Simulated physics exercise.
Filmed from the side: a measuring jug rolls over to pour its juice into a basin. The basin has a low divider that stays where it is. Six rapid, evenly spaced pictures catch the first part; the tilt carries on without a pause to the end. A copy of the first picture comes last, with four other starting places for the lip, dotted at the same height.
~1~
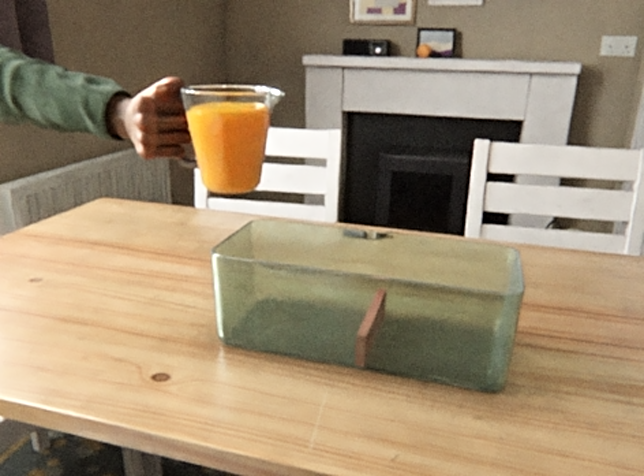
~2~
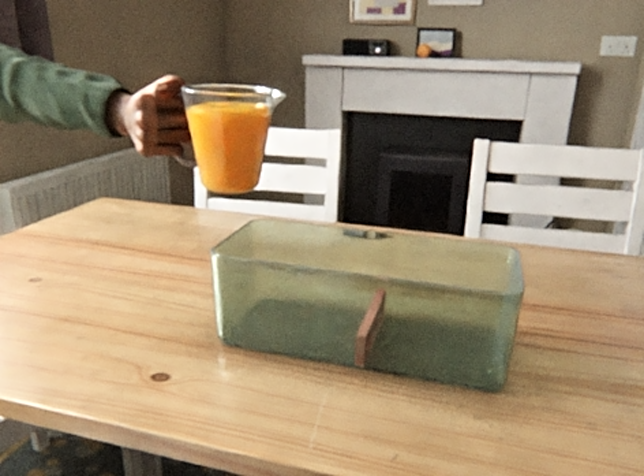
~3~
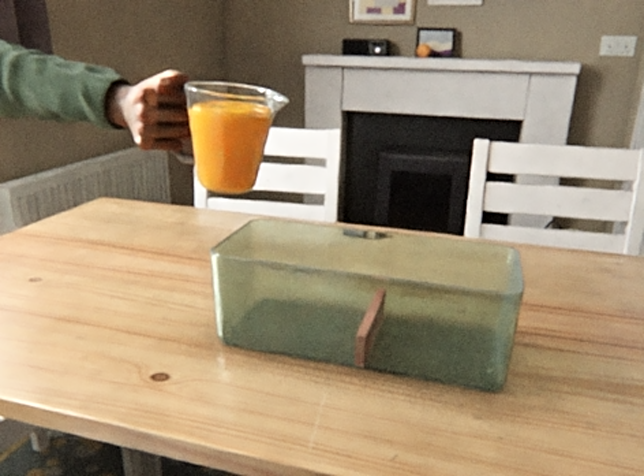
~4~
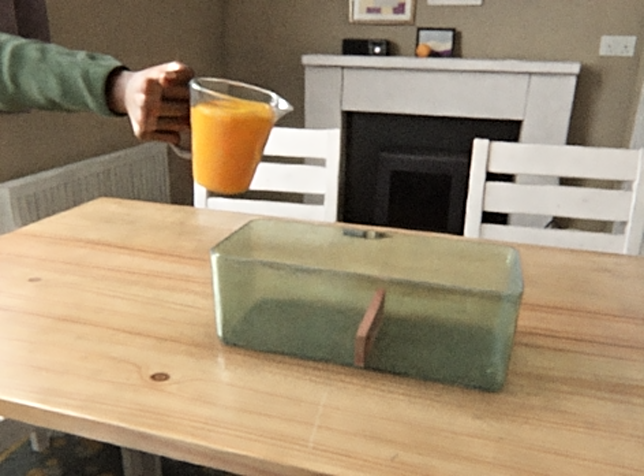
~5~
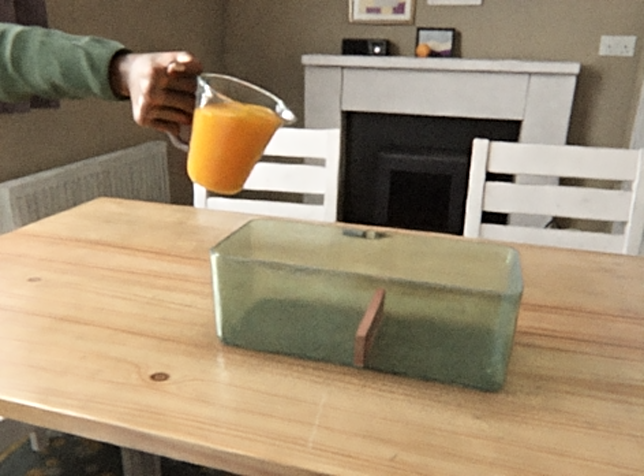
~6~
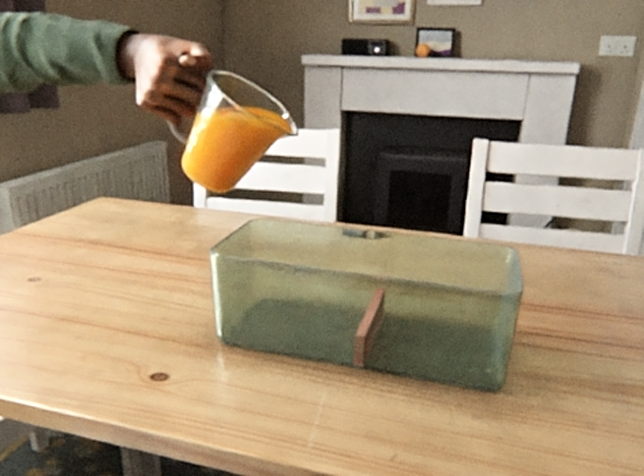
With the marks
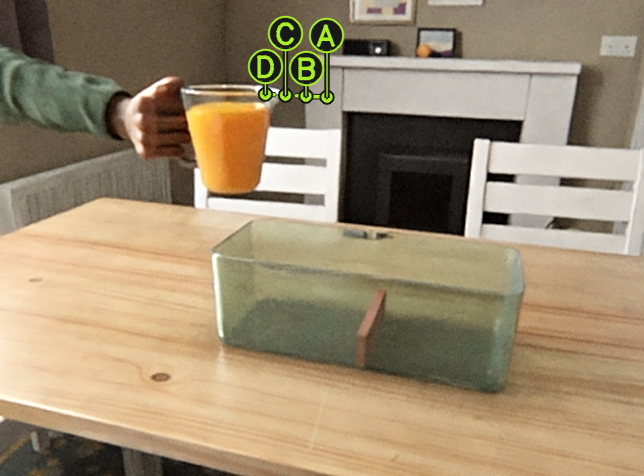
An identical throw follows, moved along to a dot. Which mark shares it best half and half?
Use spot A.
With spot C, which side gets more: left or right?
The left one.
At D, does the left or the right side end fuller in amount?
More ends on the left.
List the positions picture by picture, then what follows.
Upright, lip at (282, 95); basin from (220, 339) to (505, 389); top of the wall at (373, 309); nothing has left yet, in the first frame.
Upright, lip at (283, 96); nothing has left yet, in the second frame.
Tipped about 6°, lip at (286, 101); nothing has left yet, in the third frame.
Tipped about 13°, lip at (290, 109); nothing has left yet, in the fourth frame.
Tipped about 22°, lip at (294, 121); nothing has left yet, in the fifth frame.
Tipped about 33°, lip at (297, 134); nothing has left yet, in the sixth frame.
On the marked copy, A at (326, 97); B at (306, 96); C at (285, 95); D at (265, 94).
With A, about 52 % ends left of the wall and 47 % right of it.
With B, about 89 % ends left of the wall and 8 % right of it; 3 % is lost outside.
With C, about 90 % ends left of the wall and 7 % right of it; 3 % is lost outside.
With D, about 89 % ends left of the wall and 9 % right of it.
